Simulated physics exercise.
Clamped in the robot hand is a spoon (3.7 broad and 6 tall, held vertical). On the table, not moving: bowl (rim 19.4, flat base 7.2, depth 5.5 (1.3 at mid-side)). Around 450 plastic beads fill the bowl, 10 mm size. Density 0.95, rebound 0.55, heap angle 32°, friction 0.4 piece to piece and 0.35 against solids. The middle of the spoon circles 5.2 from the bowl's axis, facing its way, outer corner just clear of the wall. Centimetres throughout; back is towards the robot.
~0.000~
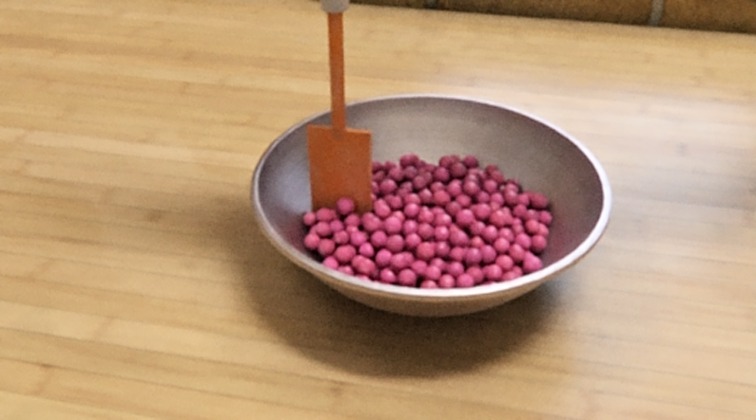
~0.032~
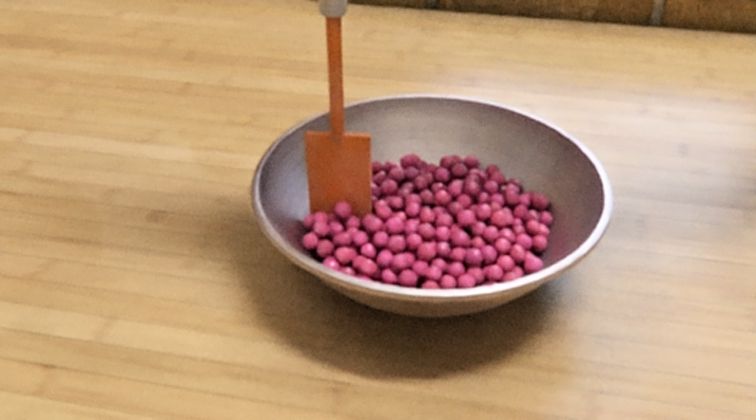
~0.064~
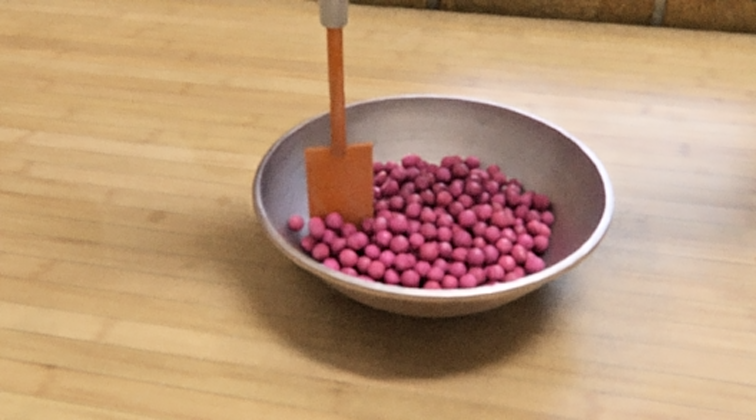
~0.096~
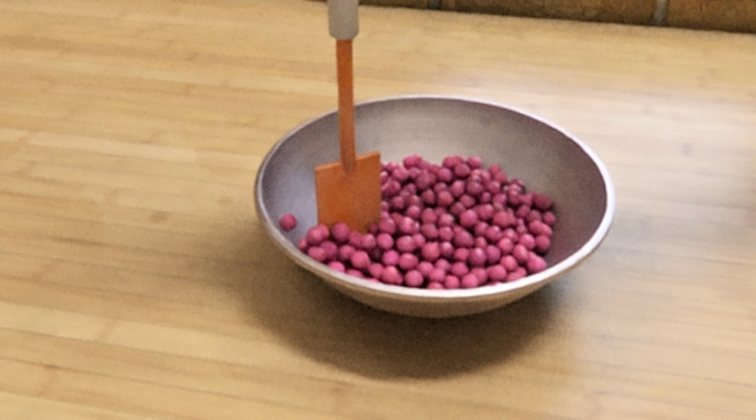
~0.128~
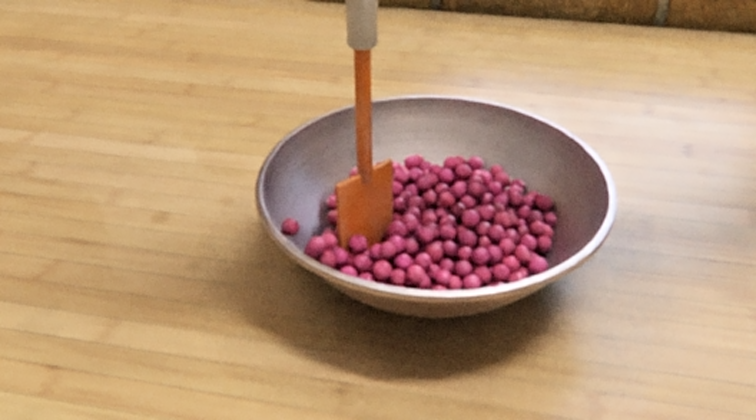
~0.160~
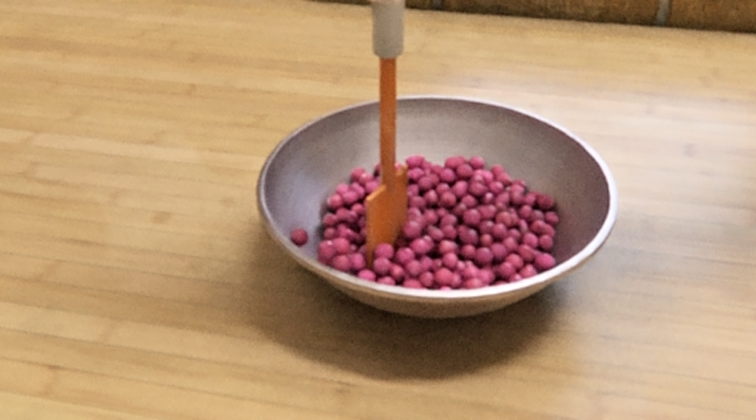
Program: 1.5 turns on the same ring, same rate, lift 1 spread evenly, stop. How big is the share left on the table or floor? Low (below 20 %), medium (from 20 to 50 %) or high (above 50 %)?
Share on the table or floor: Low (below 20 %).
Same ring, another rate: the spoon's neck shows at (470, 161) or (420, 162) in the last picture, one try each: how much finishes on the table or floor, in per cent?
About 20 and 10 per cent.
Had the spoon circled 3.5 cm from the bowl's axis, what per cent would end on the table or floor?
In that case some 0 per cent.
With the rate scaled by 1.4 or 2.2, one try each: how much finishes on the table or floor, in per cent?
About 15 and 30 per cent.
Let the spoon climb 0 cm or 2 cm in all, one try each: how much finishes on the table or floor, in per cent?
About 10 and 0 per cent.
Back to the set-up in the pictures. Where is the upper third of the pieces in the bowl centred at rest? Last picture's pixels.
Around (471, 216).
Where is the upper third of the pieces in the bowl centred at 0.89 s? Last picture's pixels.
Near (418, 253).
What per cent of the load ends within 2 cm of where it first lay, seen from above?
Some 30 per cent.
By 0.52 s, 254° round, highest piece 7 above the table; 446 in the bowl, 6 on the table or floor.
By 0.89 s, 78° round, highest piece 6 above the table; 434 in the bowl, 18 on the table or floor.
By 1.27 s, 180° round, highest piece 4 above the table; 432 in the bowl, 20 on the table or floor.
By 1.97 s, 180° round, highest piece 4 above the table; 432 in the bowl, 20 on the table or floor.
Final count, 432 in the bowl, 20 on the table or floor. That is 4 % on the table or floor.
